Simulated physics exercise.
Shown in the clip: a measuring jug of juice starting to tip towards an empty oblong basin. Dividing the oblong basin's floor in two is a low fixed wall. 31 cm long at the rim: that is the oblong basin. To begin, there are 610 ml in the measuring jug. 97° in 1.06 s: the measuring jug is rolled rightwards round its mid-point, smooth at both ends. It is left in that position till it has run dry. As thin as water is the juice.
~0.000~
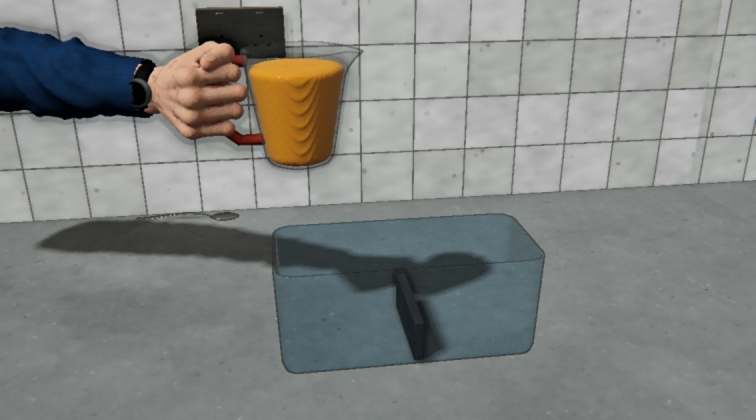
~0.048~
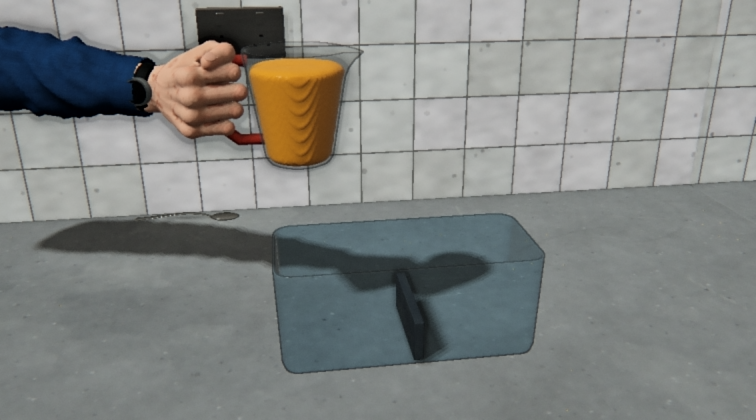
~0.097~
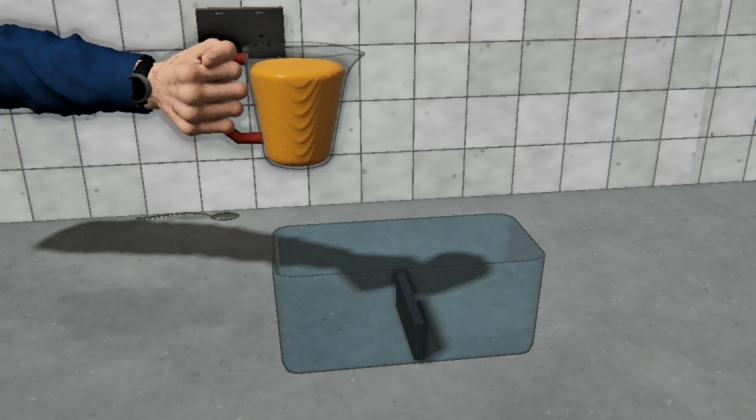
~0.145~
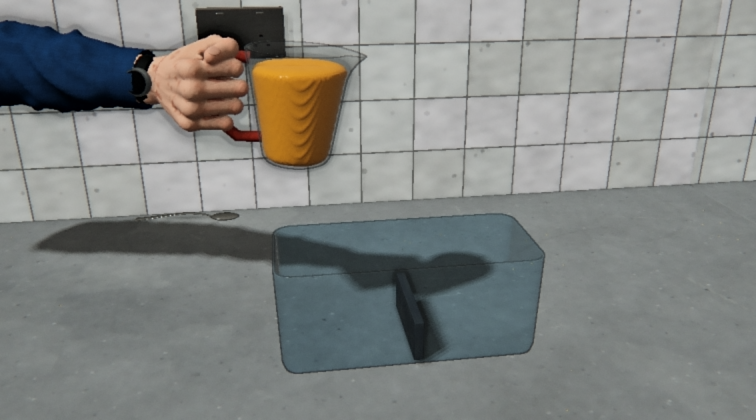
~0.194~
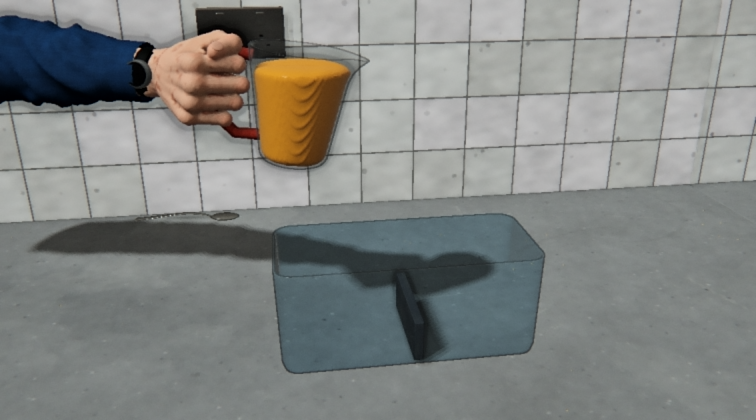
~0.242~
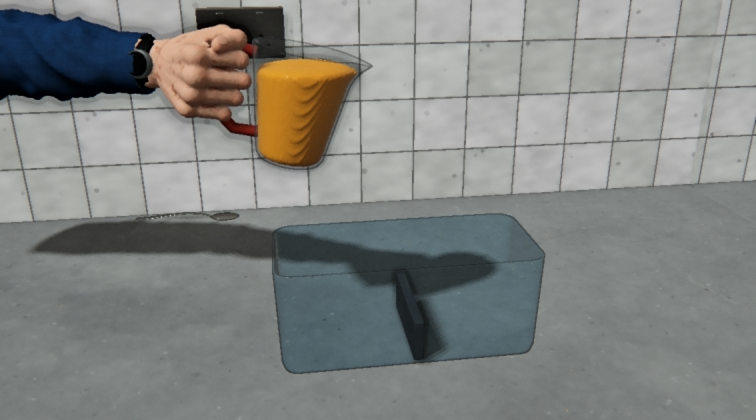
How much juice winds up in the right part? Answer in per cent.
About 89 per cent.
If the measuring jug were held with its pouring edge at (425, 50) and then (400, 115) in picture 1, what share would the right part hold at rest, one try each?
90 then 95 %.
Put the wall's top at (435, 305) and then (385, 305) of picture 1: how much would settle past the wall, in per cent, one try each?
The first gives near 40 per cent and the second near 95 per cent.
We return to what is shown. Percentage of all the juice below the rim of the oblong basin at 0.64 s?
4 %, roughly.
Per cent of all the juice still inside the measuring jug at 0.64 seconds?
Roughly 76 percent.
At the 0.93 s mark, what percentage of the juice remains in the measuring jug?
26 per cent or thereabouts.
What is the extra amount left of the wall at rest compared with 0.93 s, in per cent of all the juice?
I'd put it near 8 percent.
By 0.64 s the tilt is 64° and 76 per cent is still to pour, 0 is left of the wall and 4 right of it.
By 0.93 s the tilt is 93° and 26 per cent is still to pour, 2 is left of the wall and 50 right of it.
By 1.23 s the tilt is 97° and 2 per cent is still to pour, 7 is left of the wall and 86 right of it.
By 1.56 s the tilt is 97° and 0 per cent is still to pour, 10 is left of the wall and 89 right of it.
At rest 10 per cent lies left of the wall, 89 right of it and 1 outside.
